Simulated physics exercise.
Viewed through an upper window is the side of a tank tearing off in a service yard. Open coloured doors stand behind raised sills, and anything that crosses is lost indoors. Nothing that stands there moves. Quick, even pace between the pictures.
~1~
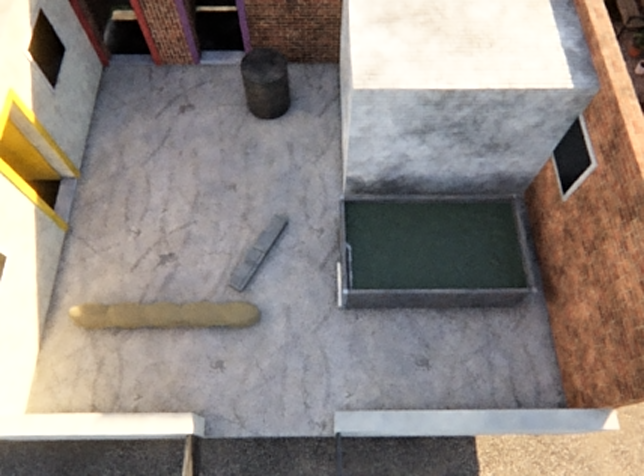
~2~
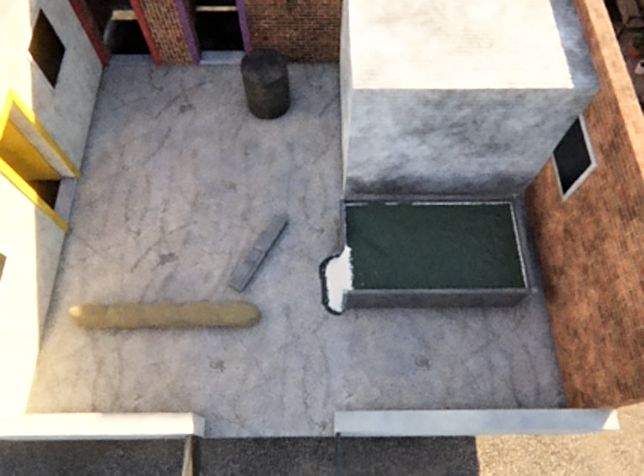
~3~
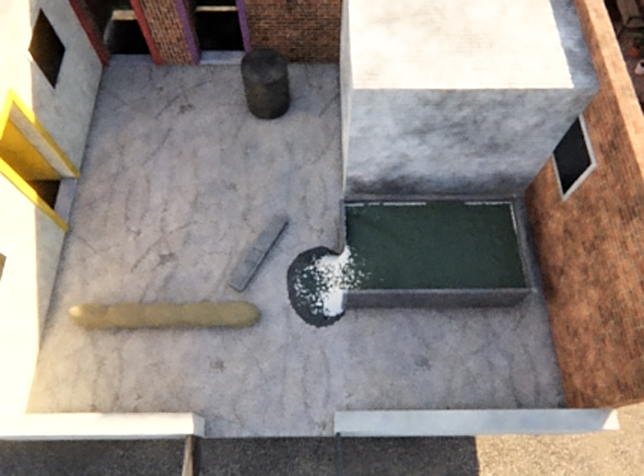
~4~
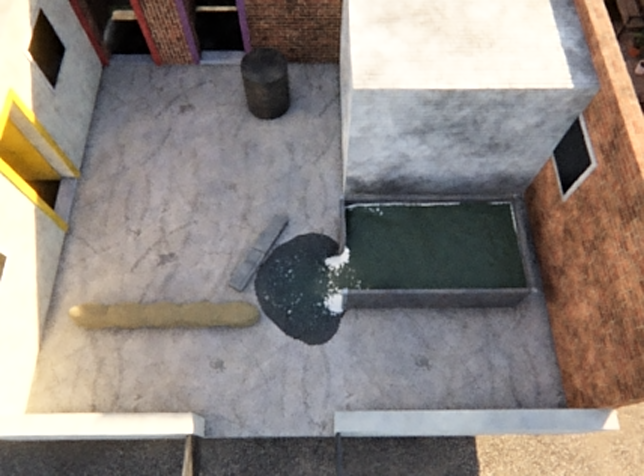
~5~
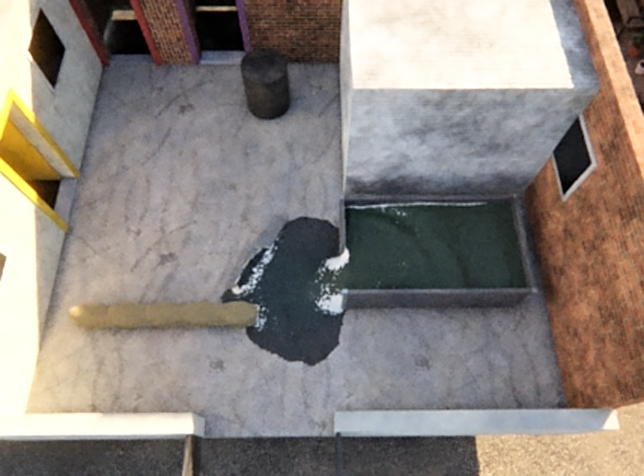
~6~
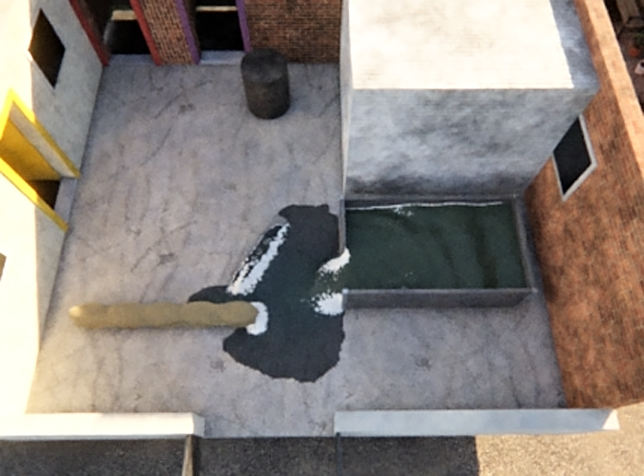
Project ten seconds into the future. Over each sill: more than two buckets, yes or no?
Yellow door: Yes, more; purple door: No, not more; red door: Yes, more.
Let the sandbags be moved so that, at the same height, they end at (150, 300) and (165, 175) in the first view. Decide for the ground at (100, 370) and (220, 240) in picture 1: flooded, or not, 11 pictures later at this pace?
One after the other: Under water, awash.
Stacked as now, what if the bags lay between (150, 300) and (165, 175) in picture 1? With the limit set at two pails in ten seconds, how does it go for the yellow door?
Looks like the yellow door stays short of it in that case.
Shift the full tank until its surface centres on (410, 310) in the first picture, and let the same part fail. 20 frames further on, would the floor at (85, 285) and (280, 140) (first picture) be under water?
Soaked, bone-dry.
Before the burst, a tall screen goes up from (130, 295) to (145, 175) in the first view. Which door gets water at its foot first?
The one in yellow comes first.
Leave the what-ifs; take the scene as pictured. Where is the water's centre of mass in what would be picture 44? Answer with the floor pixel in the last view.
My reading is close to (273, 257).
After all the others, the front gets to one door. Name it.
The purple door.
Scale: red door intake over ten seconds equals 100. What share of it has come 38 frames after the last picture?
I'd put it at 45 percent.
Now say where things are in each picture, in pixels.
The first picture shows still water in the water tank at (433, 244).
In the second picture, the front is at (335, 308), out from the gap at (345, 277).
In the third picture, the front is at (292, 276), out from the gap at (345, 278).
In the fourth picture, the front is at (261, 290), out from the gap at (345, 278).
In the fifth picture, water pours out at (345, 278) and has run to (229, 306).
In the sixth picture, water pours out at (345, 278) and has run to (194, 306).
A moment on, water covers 20 % of the floor; the yellow door not reached, the purple door not reached, the red door not reached.
Next, water covers 35 % of the floor; the yellow door not reached, the purple door not reached, the red door not reached.
Then, water covers 45 % of the floor; the yellow door under two buckets in, the purple door not reached, the red door not reached.
Later, water covers 65 % of the floor; the yellow door over two buckets in, the purple door not reached, the red door over two buckets in.
In the end, water covers 80 % of the floor; the yellow door over two buckets in, the purple door wet at the sill, nothing in, the red door over two buckets in.
